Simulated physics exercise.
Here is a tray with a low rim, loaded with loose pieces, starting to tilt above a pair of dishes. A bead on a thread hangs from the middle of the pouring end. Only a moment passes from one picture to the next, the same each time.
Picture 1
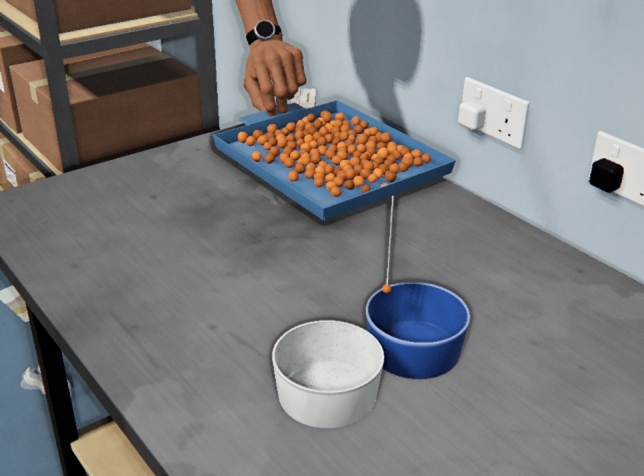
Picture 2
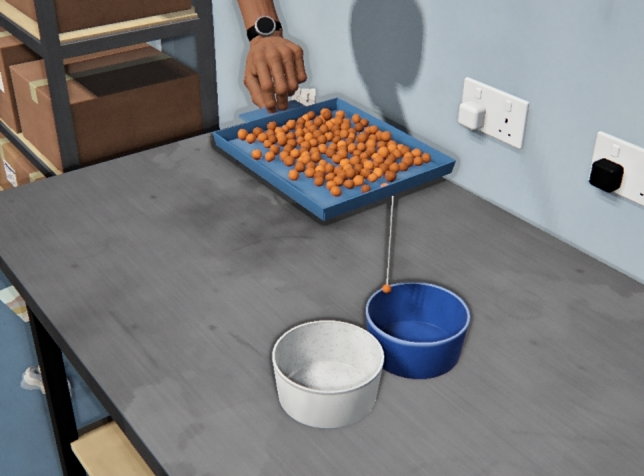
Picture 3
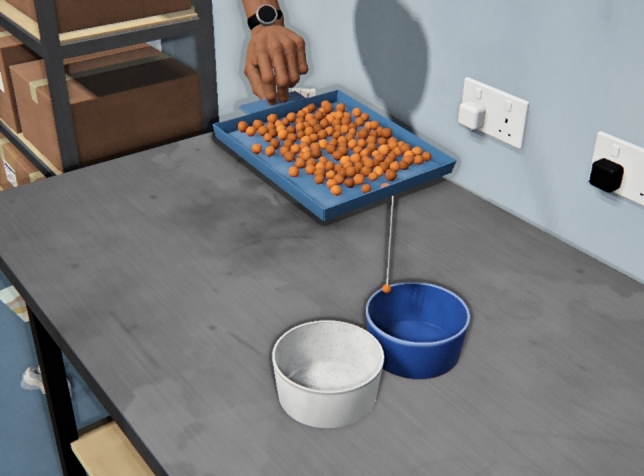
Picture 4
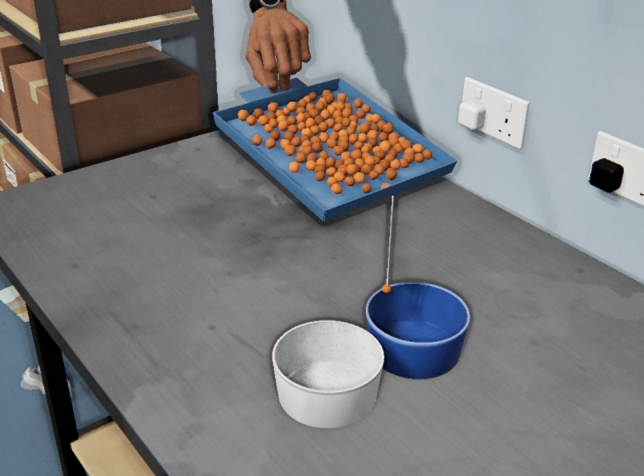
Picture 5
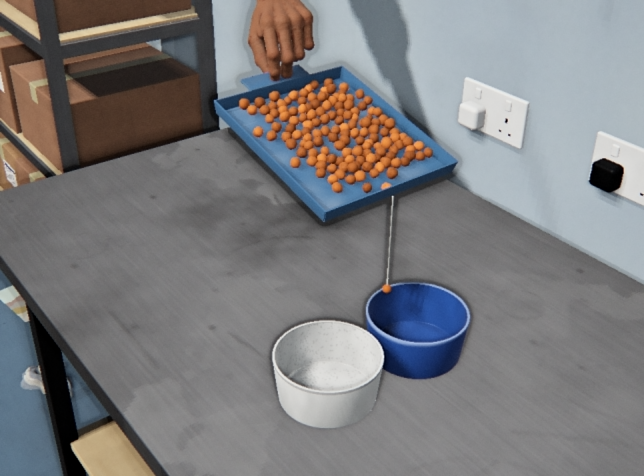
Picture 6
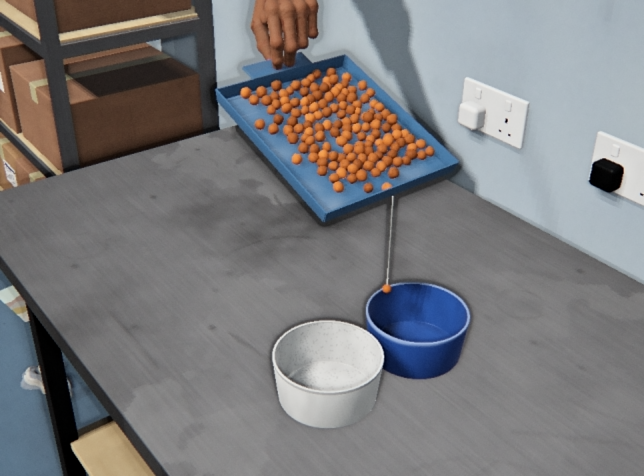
A blue low-rimmed tray of small round orange pieces starts nearly level, then its far end rises gradually as a hand with a dark watch at the wrist lifts it, while the pieces keep their arrangement. Below its near end, an orange bead hangs on a thread above touching white and blue dishes, left and right. The still, elevated view shows a grey worktop, boxes on shelving at left, and wall sockets at right.
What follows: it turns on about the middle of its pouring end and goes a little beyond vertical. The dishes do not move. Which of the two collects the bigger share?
More goes to the right dish.
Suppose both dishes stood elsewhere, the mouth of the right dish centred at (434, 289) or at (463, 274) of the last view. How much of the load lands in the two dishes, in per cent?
About 50 and 30 per cent.
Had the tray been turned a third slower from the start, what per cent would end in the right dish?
Close to 50 per cent.
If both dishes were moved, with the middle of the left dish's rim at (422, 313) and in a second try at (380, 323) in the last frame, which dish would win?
The first try: The left one. The second: The left dish.
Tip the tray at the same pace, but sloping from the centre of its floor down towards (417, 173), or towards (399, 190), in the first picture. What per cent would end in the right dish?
The first gives 30 %, the second 30 %.
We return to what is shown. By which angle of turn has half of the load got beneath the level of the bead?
Roughly 120°.
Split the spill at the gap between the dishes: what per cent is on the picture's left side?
Close to 0 per cent.
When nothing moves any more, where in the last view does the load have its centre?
Close to (425, 362).
Shortly afterwards, tray tipped steeply; all but a few on the tray; only a few in the air.
Next, tray tipped past a quarter turn; all but a few on the tray; only a few in the right dish; only a few outside both; only a few in the air.
Some moments later, tray tipped past a quarter turn; a little in the left dish; near a third in the right dish; near half outside both; only a few in the air.
In the end, tray tipped past a quarter turn; a little in the left dish; near a third in the right dish; near half outside both; only a few in the air.
